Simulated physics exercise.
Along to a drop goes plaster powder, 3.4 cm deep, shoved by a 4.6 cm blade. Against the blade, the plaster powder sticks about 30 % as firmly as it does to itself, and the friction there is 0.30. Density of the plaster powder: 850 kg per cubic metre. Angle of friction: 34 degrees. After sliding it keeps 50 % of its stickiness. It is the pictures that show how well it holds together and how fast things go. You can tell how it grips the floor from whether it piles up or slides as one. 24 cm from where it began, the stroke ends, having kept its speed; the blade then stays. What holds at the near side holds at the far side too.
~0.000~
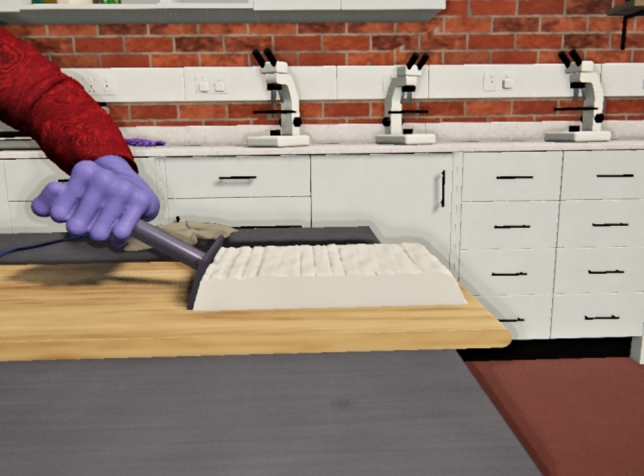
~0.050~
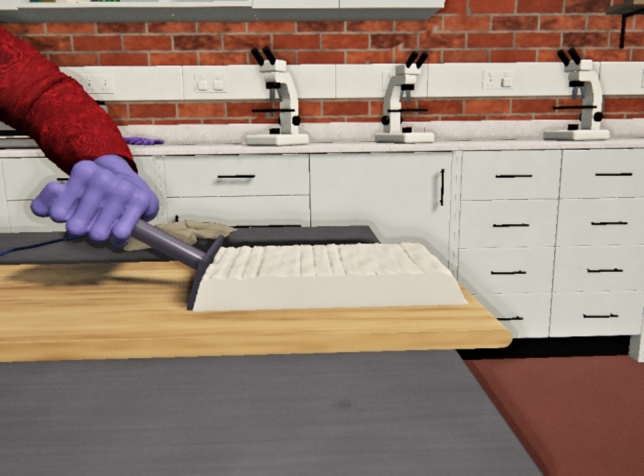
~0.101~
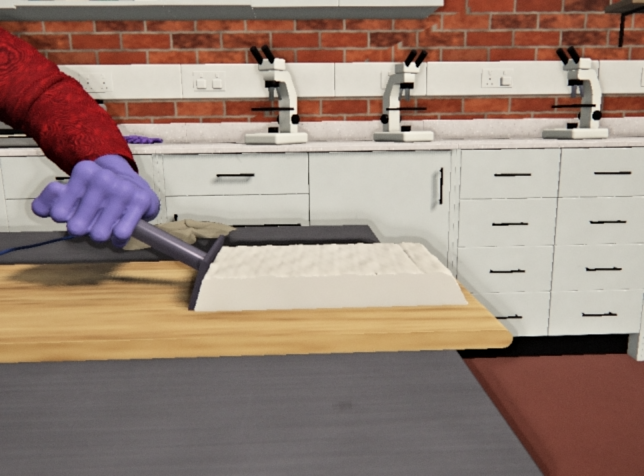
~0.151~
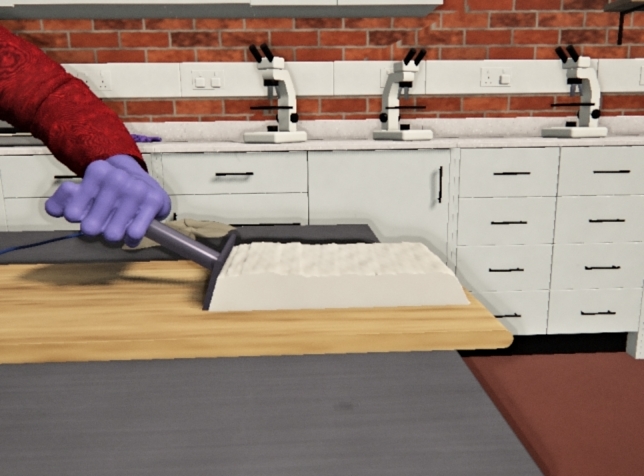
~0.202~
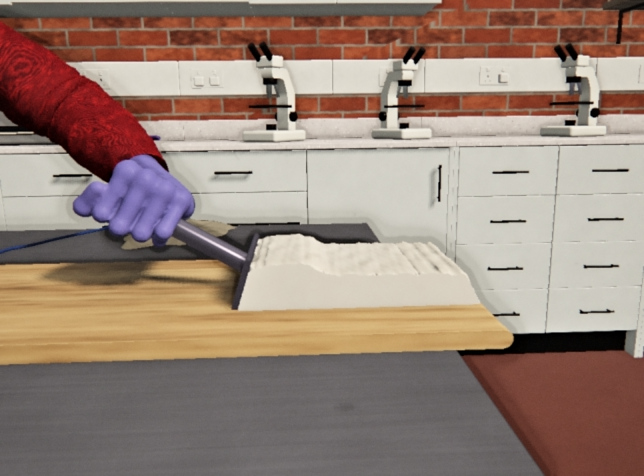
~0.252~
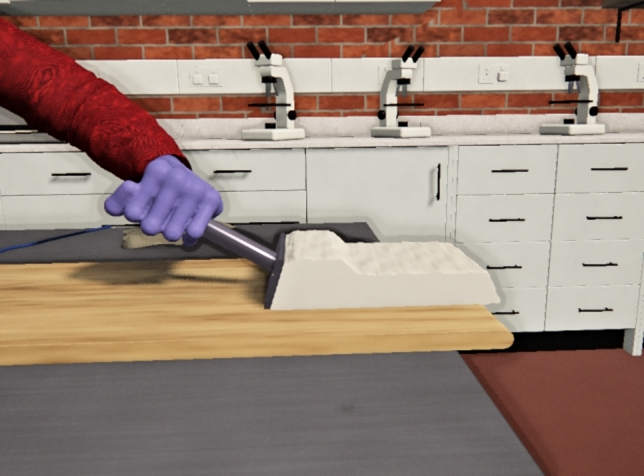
The footage shows a purple-gloved hand holding a dark-handled blade against a low bank of white powder on a wooden board, at first still, then pushing it rightward as the powder heaps higher beside the blade.
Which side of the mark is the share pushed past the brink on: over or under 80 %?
It is over.
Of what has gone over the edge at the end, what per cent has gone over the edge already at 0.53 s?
The figure is some 40 %.
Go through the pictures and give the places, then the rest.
Foot of the blade at (193, 311), not yet moved; leading edge of the plaster powder at (464, 301), piled 3.3 cm high, in the first frame.
Foot of the blade at (193, 311), not yet moved; leading edge of the plaster powder at (464, 301), piled 3.3 cm high, in the second frame.
Foot of the blade at (194, 312), not yet moved; leading edge of the plaster powder at (464, 301), piled 3.4 cm high, in the third frame.
Foot of the blade at (208, 312), moved 1.5 cm; leading edge of the plaster powder at (467, 301), piled 3.8 cm high, in the fourth frame.
Foot of the blade at (238, 311), moved 4.4 cm; leading edge of the plaster powder at (478, 303), piled 4.7 cm high, in the fifth frame.
Foot of the blade at (270, 310), moved 7.6 cm; leading edge of the plaster powder at (500, 303), piled 5.2 cm high, in the sixth frame.
After 0.38 s, 3 % has gone over the edge.
After 0.53 s, 38 % has gone over the edge.
After 0.68 s, 87 % has gone over the edge.
After 0.83 s, 88 % has gone over the edge.
After 1.39 s, at the end, 88 % has gone over the edge.
